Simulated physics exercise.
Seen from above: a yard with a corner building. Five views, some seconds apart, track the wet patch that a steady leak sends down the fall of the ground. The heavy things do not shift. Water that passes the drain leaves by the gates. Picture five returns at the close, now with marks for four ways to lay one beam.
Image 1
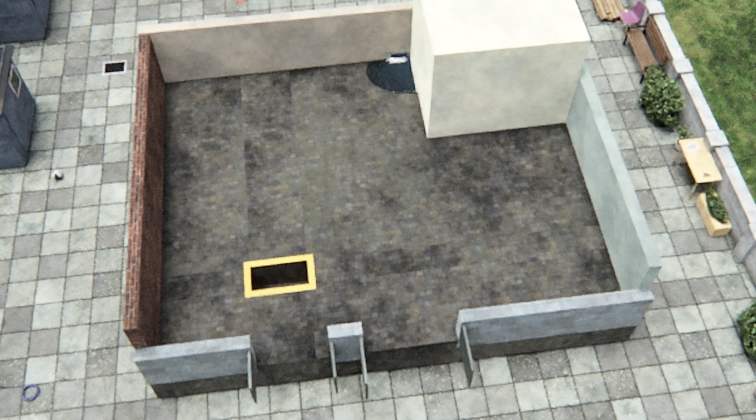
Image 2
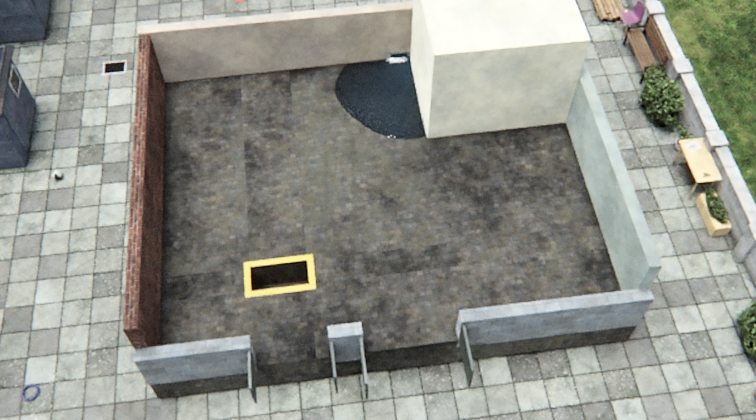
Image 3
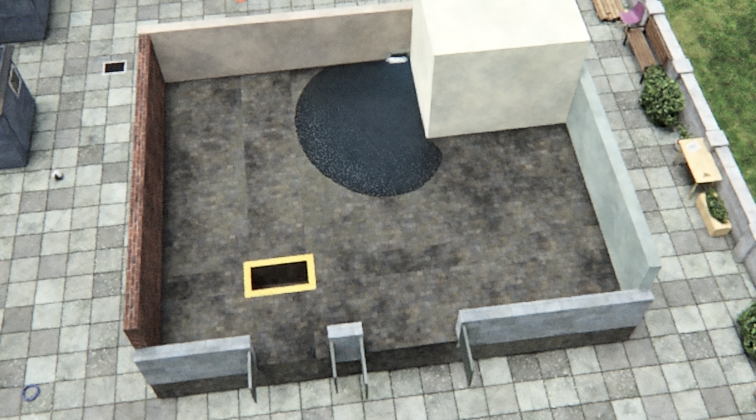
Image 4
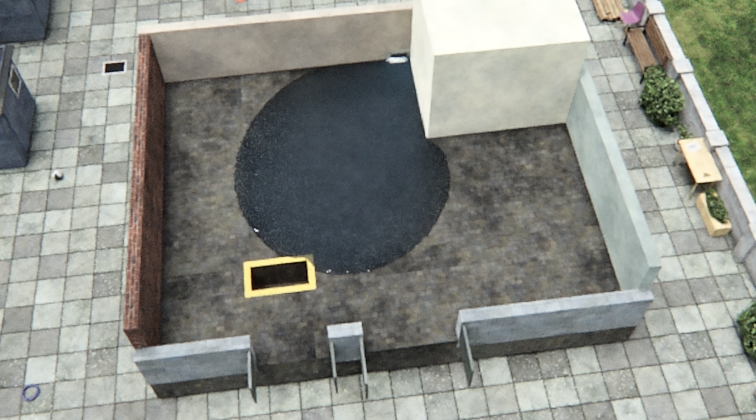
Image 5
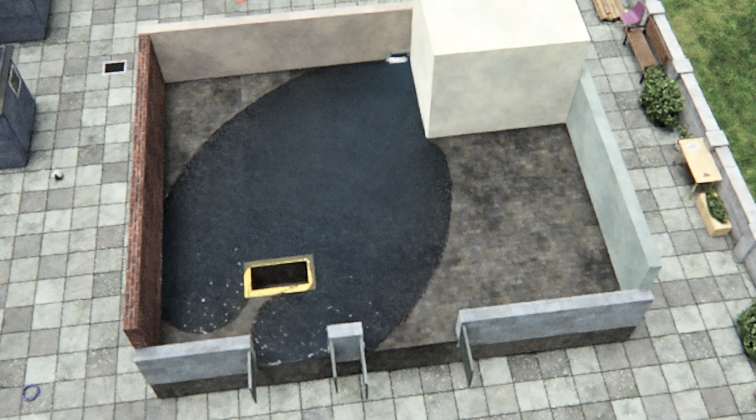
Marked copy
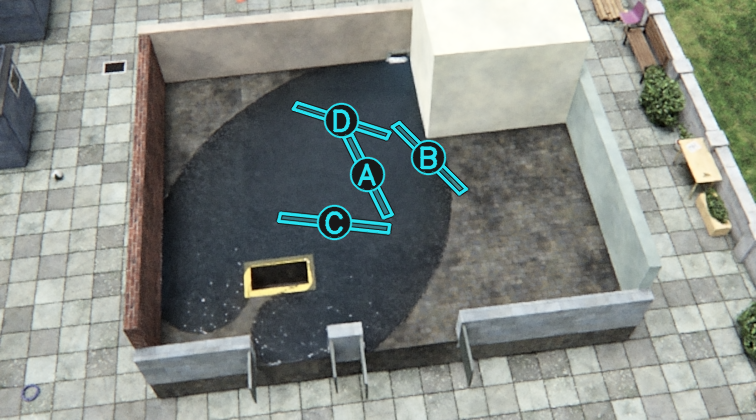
Dark water spreads across the mottled floor of a walled yard, seen from high above by a still camera. A cream block fills the upper right corner, a brick wall stands at left, a yellow-rimmed drain pit sits lower left, and gaps break the front wall. From beside the block, the water fans out down and left, reaches the pit, surrounds it and enters it.
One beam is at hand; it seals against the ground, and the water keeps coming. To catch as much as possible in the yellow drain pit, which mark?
Place B does it best.
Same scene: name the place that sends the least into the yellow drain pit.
Here it is place A.
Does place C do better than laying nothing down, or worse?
Worse.
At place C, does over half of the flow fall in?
No.
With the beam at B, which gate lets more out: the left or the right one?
The left gate.
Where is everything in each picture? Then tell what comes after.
In the first frame, outfall at (399, 55); yellow drain pit at (279, 276); open gate at (293, 350); open gate at (409, 335); front seen at (378, 85), 2 % of the ground wet; yellow drain pit still dry.
In the second frame, front seen at (414, 134), 7 % of the ground wet; yellow drain pit still dry.
In the third frame, front seen at (383, 192), 17 % of the ground wet; yellow drain pit still dry.
In the fourth frame, front seen at (282, 253), 35 % of the ground wet; yellow drain pit still dry.
In the fifth frame, front seen at (174, 318), 55 % of the ground wet; yellow drain pit taking water.
On the marked copy, A from (347, 135) to (387, 216); B from (395, 124) to (462, 191); C from (279, 217) to (389, 228); D from (295, 105) to (388, 135).
If A is chosen, about 20 % of the stream goes into the yellow drain pit, about 80 % out by the gates.
If B is chosen, about 42 % of the stream goes into the yellow drain pit, about 58 % out by the gates.
If C is chosen, about 31 % of the stream goes into the yellow drain pit, about 69 % out by the gates.
If D is chosen, about 32 % of the stream goes into the yellow drain pit, about 68 % out by the gates.
